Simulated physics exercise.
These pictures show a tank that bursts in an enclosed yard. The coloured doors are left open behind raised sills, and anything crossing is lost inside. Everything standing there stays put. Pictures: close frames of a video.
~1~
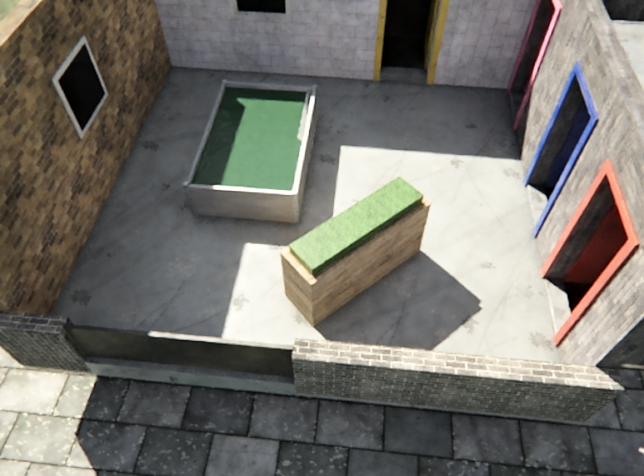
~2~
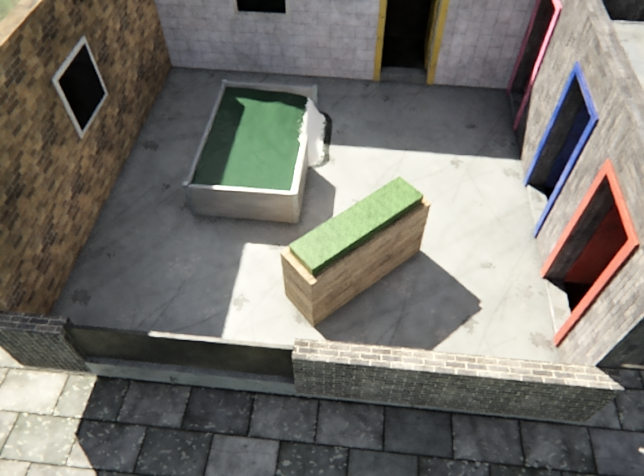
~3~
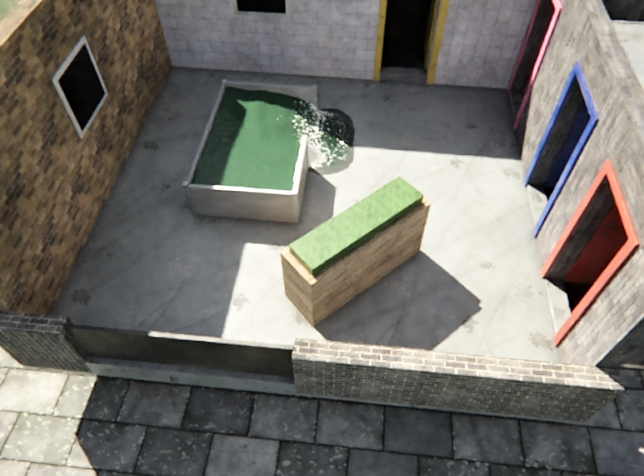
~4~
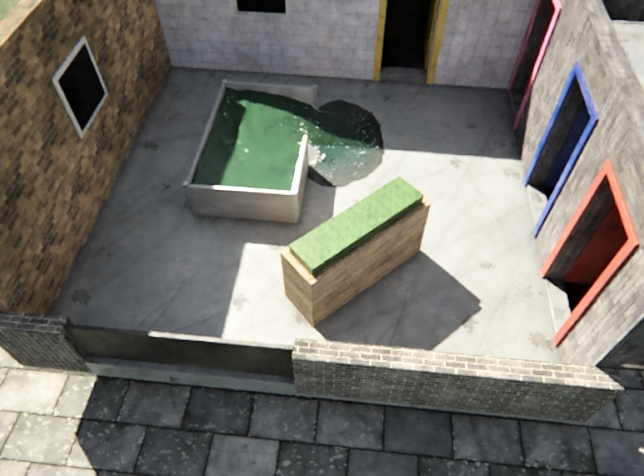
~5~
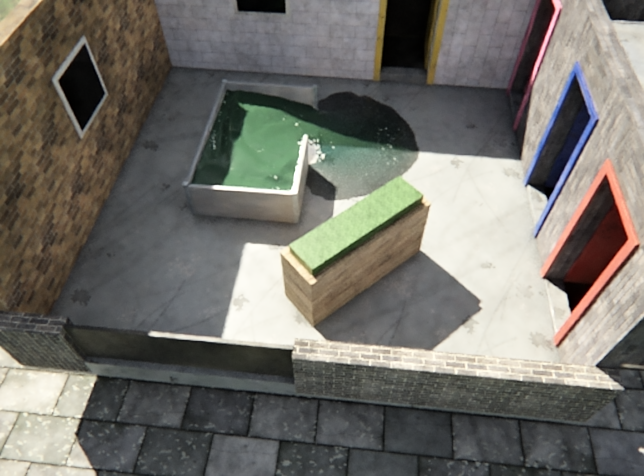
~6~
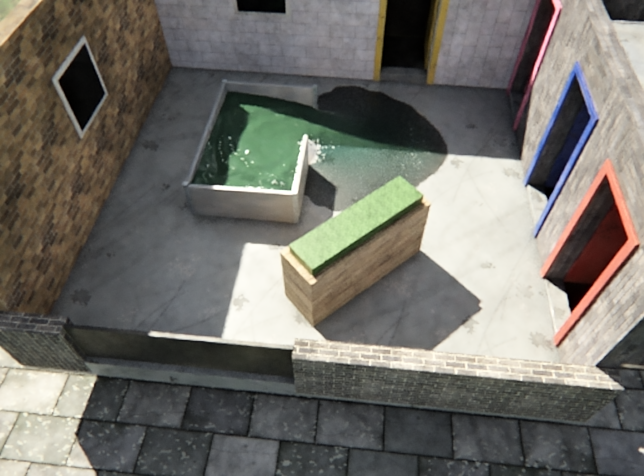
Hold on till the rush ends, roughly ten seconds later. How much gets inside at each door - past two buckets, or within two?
As I see it, the pink door sees more than two buckets come in; the yellow door sees no more than two buckets come in; the red door sees more than two buckets come in; the blue door sees more than two buckets come in.
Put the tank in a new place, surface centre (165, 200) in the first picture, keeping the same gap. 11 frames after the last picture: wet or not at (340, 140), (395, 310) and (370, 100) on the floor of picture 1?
Log: Flood; no flood; flood.
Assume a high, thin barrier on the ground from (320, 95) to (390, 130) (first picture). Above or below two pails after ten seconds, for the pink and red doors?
Next up, pink does not reach it, and red gets past it.
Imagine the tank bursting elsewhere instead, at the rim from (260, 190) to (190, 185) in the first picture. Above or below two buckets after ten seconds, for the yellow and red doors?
Going door by door: The yellow one stays safe, and the red one gets too much.
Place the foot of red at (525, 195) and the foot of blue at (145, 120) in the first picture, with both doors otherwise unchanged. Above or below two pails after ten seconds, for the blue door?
Result for blue door: It ends up below.
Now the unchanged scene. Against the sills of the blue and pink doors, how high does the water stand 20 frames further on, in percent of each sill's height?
Near 160 and 170 per cent, in that order.
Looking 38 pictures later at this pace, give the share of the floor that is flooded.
Estimate: Some 50 in a hundred.
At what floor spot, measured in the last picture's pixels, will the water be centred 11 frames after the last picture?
Near pixel (340, 149).
A moment on, water covers 30 % of the floor; the pink door not reached, the yellow door wet at the sill, nothing in, the red door not reached, the blue door not reached.
Next, water covers 35 % of the floor; the pink door under two buckets in, the yellow door wet at the sill, nothing in, the red door not reached, the blue door under two buckets in.
Then, water covers 40 % of the floor; the pink door far over two buckets in, the yellow door under two buckets in, the red door wet at the sill, nothing in, the blue door over two buckets in.
Later, water covers 50 % of the floor; the pink door far over two buckets in, the yellow door under two buckets in, the red door under two buckets in, the blue door over two buckets in.
In the end, water covers 80 % of the floor; the pink door far over two buckets in, the yellow door under two buckets in, the red door over two buckets in, the blue door over two buckets in.
